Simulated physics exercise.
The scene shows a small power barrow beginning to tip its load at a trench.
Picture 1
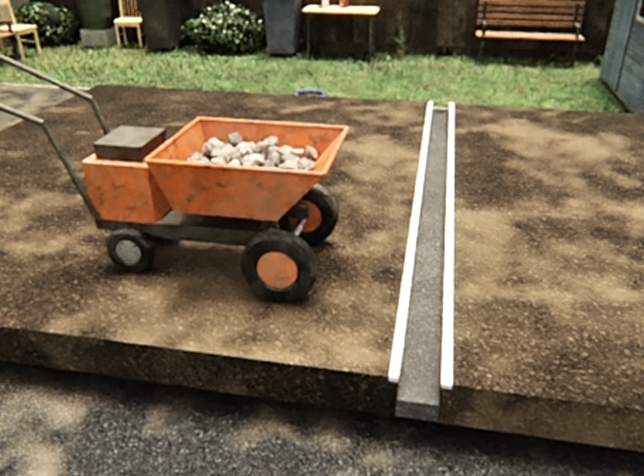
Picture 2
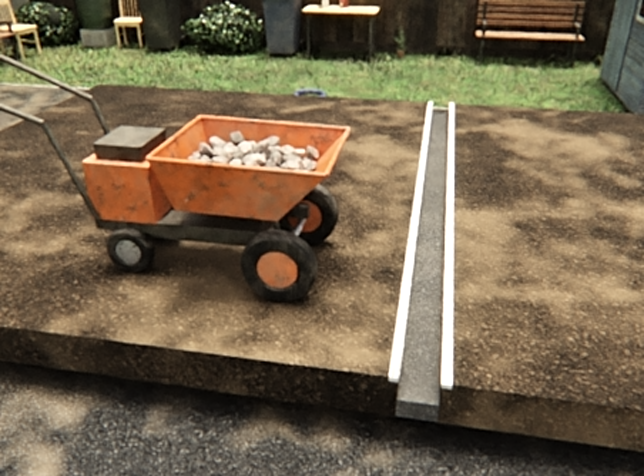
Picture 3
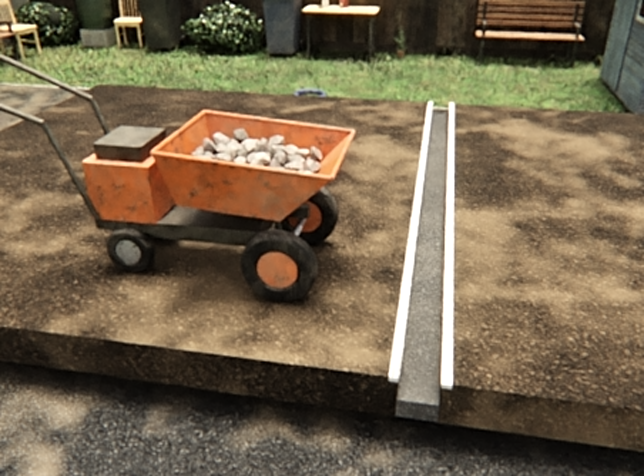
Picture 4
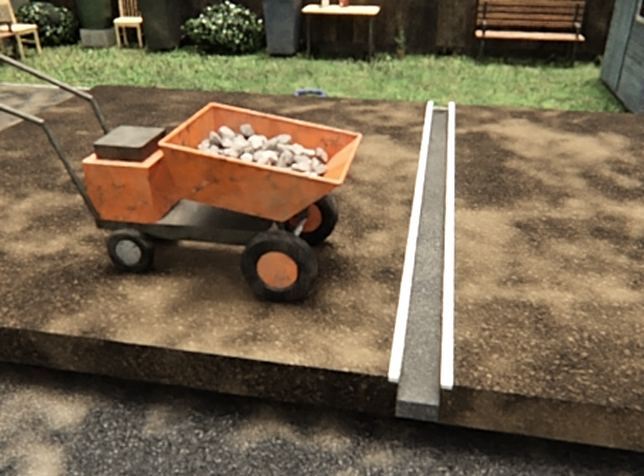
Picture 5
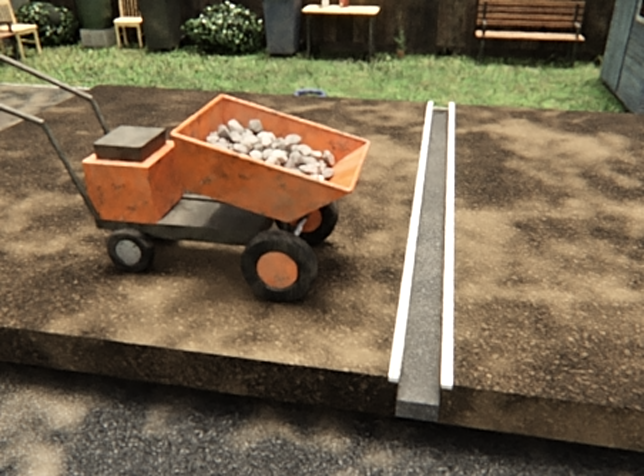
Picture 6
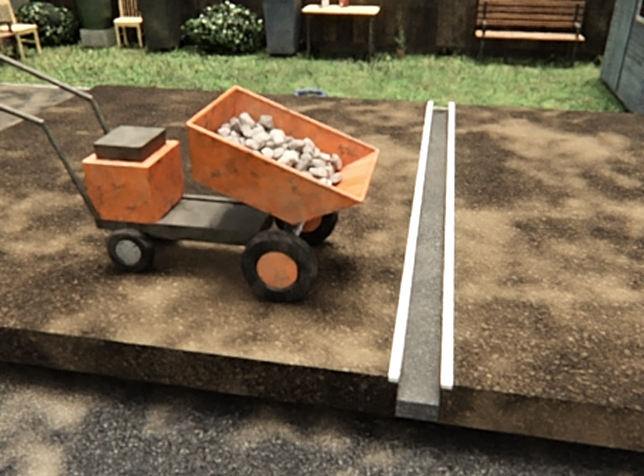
An orange skip full of broken stones on a small barrow stayed level at first, then tilted steadily forward to the right, toward a narrow trench, while the barrow's wheels stayed still on the dirt.
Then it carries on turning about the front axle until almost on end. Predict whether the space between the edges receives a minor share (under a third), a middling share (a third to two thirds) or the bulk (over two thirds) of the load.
The load will go in at a third to two thirds.
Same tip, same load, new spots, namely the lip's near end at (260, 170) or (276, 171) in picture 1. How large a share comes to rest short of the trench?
50 and 30 percent, in that order.
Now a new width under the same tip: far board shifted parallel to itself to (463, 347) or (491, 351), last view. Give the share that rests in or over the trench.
The first try comes out at 60 percent and the second at 70 percent.
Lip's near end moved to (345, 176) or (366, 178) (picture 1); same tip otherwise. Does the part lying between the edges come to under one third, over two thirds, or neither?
First: The middle third. Second: Under a third.
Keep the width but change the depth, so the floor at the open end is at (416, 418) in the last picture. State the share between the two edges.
About 60 percent.
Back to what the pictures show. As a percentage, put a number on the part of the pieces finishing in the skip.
About 35 %.
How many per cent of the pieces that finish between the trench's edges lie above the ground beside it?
About 35 in a hundred.
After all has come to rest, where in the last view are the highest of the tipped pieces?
I'd place the summit at about pixel (419, 266).
Soon, skip tipped steeply; all in the skip.
A while on, skip tipped right over; about two thirds in the skip; a stray few short of the trench; about a third in or heaped over the trench; a stray few beyond it.
Towards the end, skip tipped right over; about a third in the skip; a small part short of the trench; about half in or heaped over the trench; a small part beyond it.
Finally, skip tipped right over; about a third in the skip; a small part short of the trench; about half in or heaped over the trench; a small part beyond it.
